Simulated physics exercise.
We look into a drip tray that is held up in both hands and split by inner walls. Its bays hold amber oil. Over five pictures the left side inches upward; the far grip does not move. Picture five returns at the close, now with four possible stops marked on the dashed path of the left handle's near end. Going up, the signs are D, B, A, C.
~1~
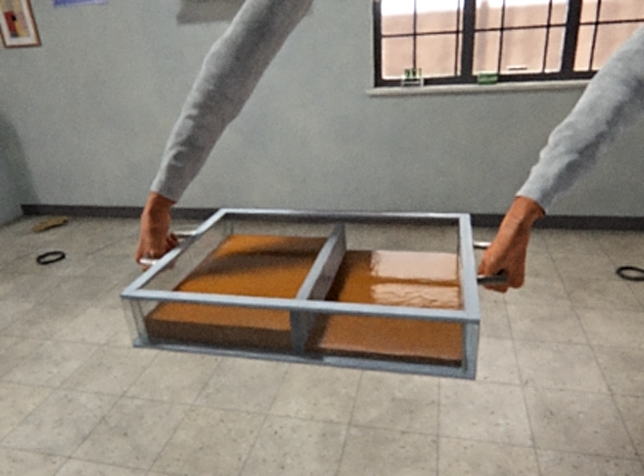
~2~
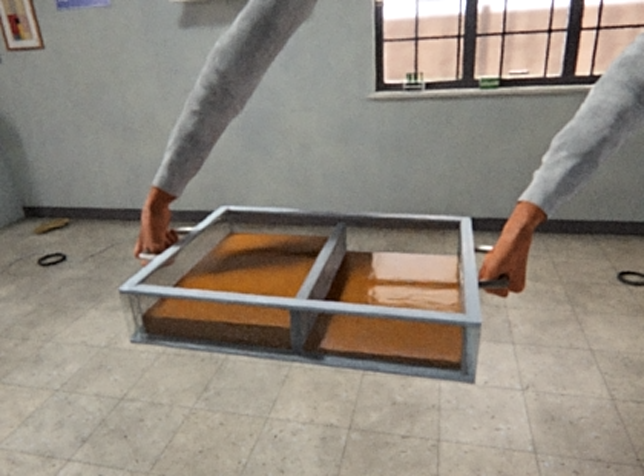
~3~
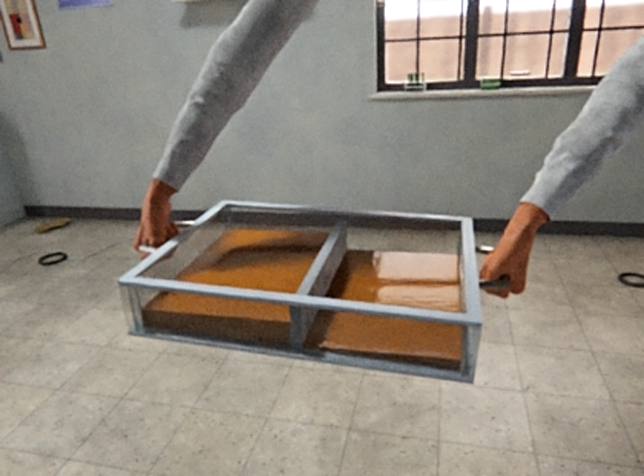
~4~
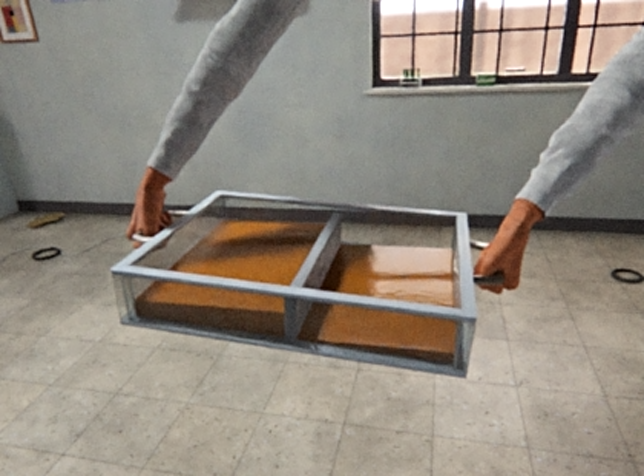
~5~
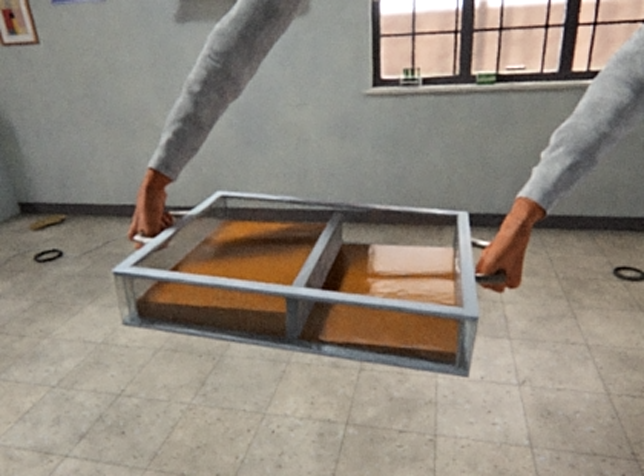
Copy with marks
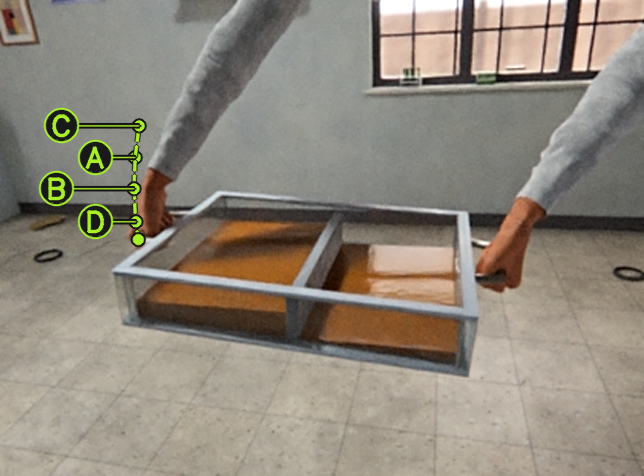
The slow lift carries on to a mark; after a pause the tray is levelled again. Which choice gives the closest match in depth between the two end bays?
It is C.
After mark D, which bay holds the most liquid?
The left bay.
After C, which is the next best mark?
A.
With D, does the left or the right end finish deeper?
The left one.
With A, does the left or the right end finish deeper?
The left end bay.
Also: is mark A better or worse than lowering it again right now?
Mark A is better.
In lime, A at (135, 157); B at (134, 188); C at (139, 125); D at (135, 221).
With A, the left end bay stands much deeper than the other; nothing spills.
With B, the left end bay stands much deeper than the other; nothing spills.
With C, the two end bays stand about equally deep; nothing spills.
With D, the left end bay stands much deeper than the other; nothing spills.
